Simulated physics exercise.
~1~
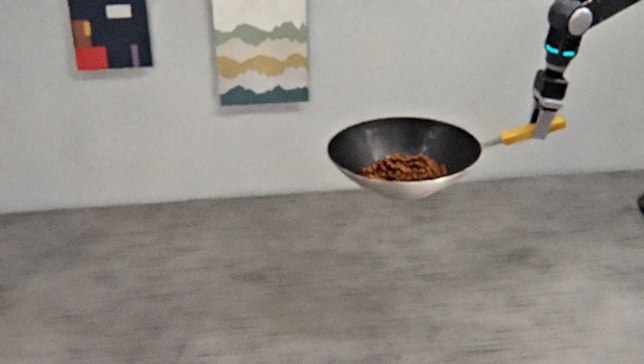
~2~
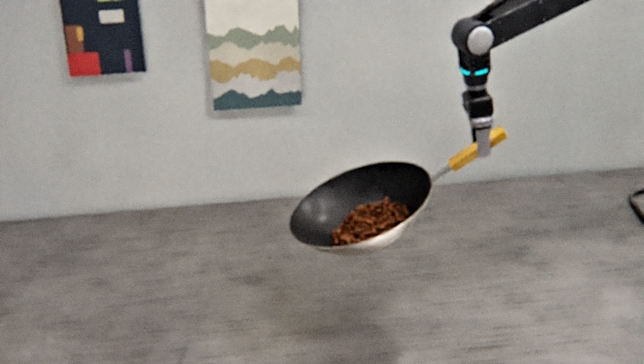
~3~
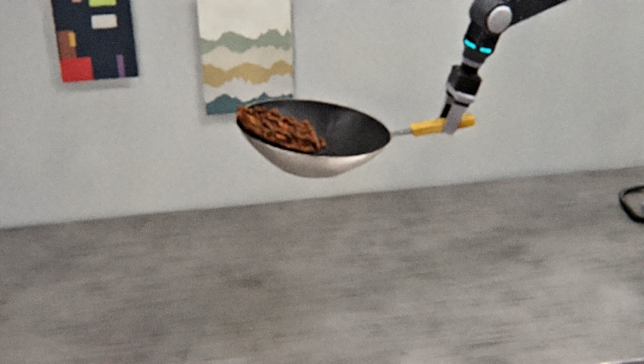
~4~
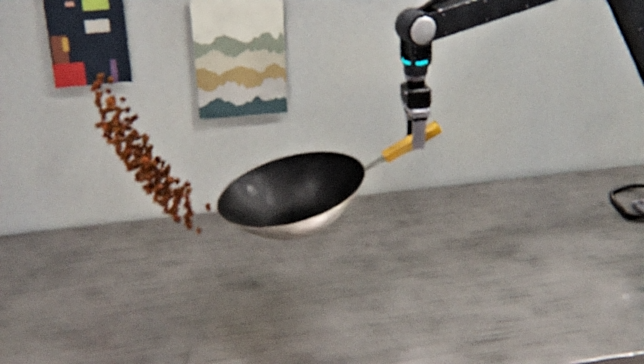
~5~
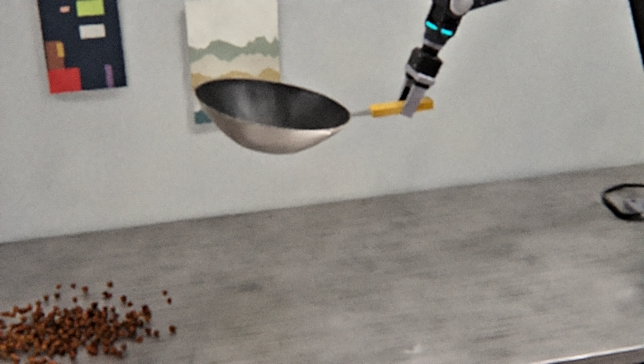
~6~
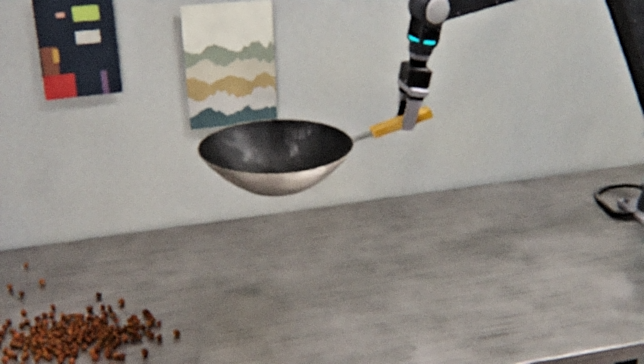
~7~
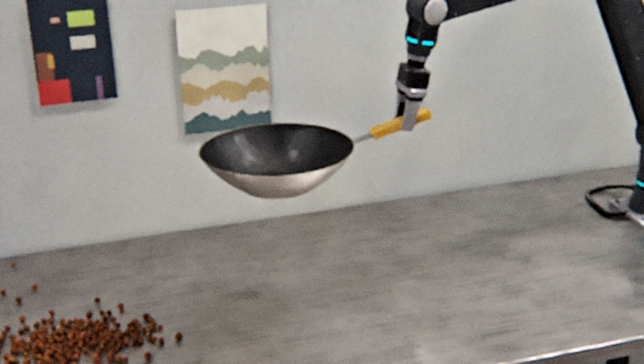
A black and grey robot arm at the upper right holds a dark wok with a pale outside by its yellow handle, above a grey table seen from the side and slightly above. Two colourful abstract prints hang on the pale wall behind, and small brown pellets lie heaped in the wok. The arm swings the wok left and down, tilting it, then lifts it as the pellets slide to the far rim. They fly out to the left in a long stream, leaving the wok looking empty. The pellets land scattered at the lower left, while the wok rises, lowers slightly, levels and stays still.
